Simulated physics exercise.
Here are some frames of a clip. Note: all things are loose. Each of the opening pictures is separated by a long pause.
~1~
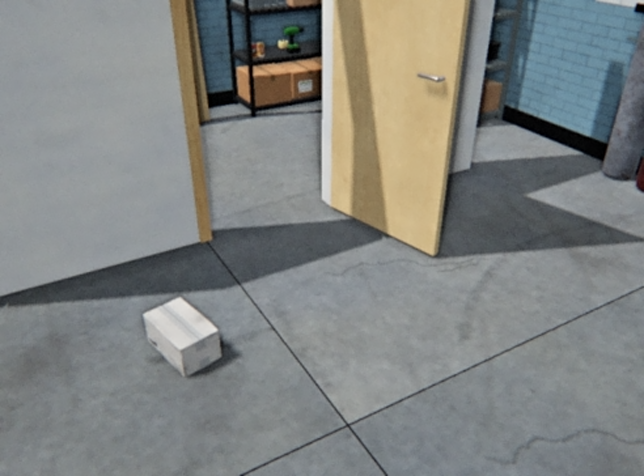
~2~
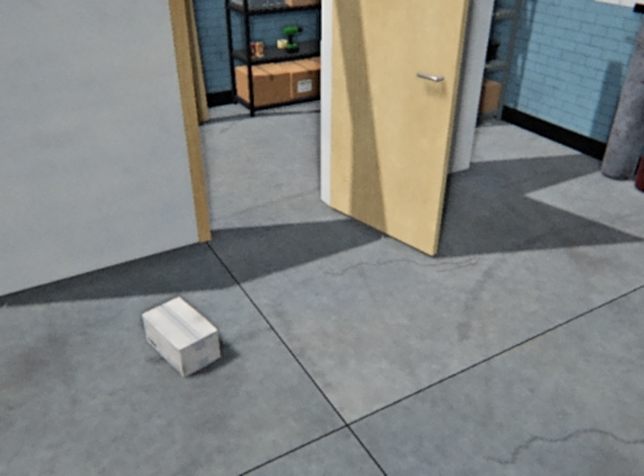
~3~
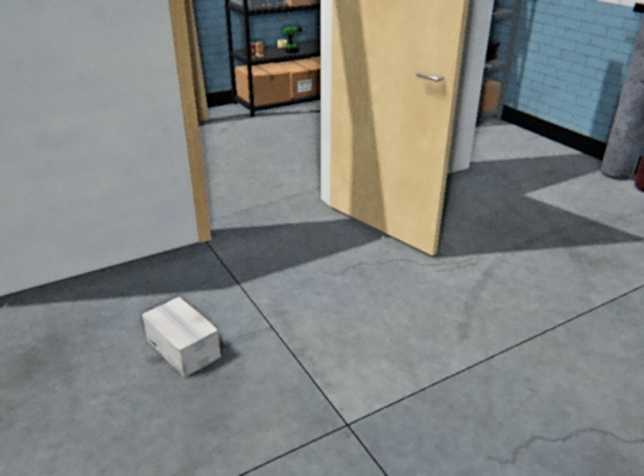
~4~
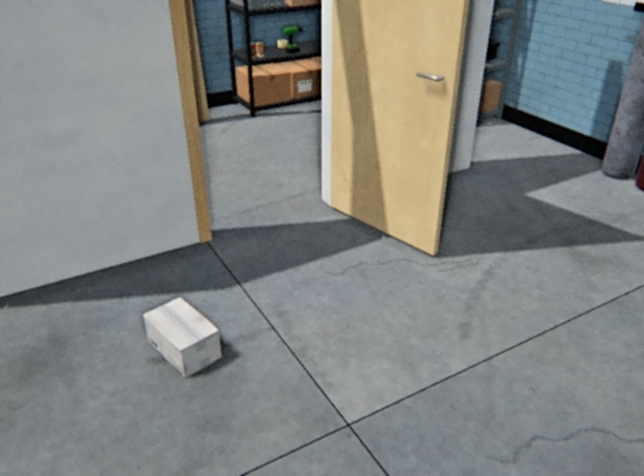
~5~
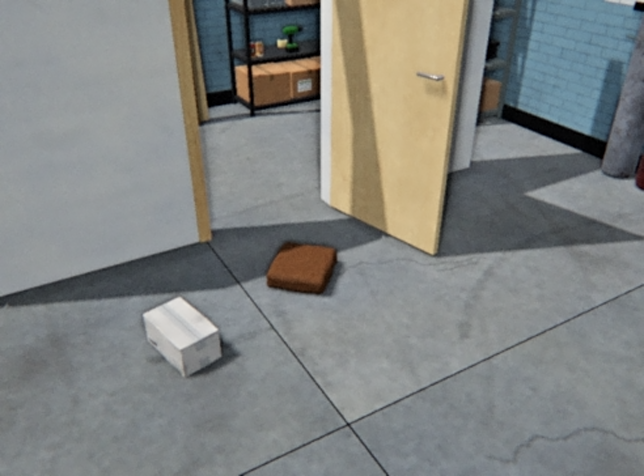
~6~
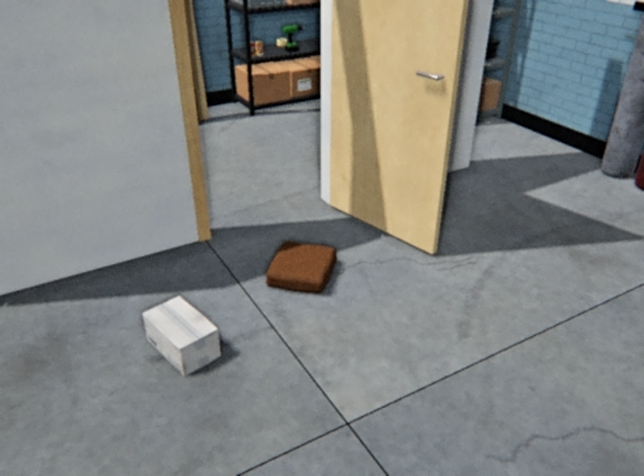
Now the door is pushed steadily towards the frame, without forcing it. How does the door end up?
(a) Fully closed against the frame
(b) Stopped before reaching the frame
Fully closed against the frame (a).
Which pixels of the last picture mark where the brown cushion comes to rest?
Looks like it settles somewhere around (205, 264).
Then, 0.80 s later than the last frame, door 75° open.
Then, 1.20 s later than the last frame, door 50° open; brown cushion moved a little near (275, 268).
Then, 1.50 s later than the last frame, door 33° open; brown cushion moved about its own width near (233, 265).
Then, 1.80 s later than the last frame, door 16° open; brown cushion moved about its own width near (207, 264).
When it is over, door 0° open; moved from the start, brown cushion; white parcel as before. End places, in pixels of the last picture, brown cushion near (205, 265).
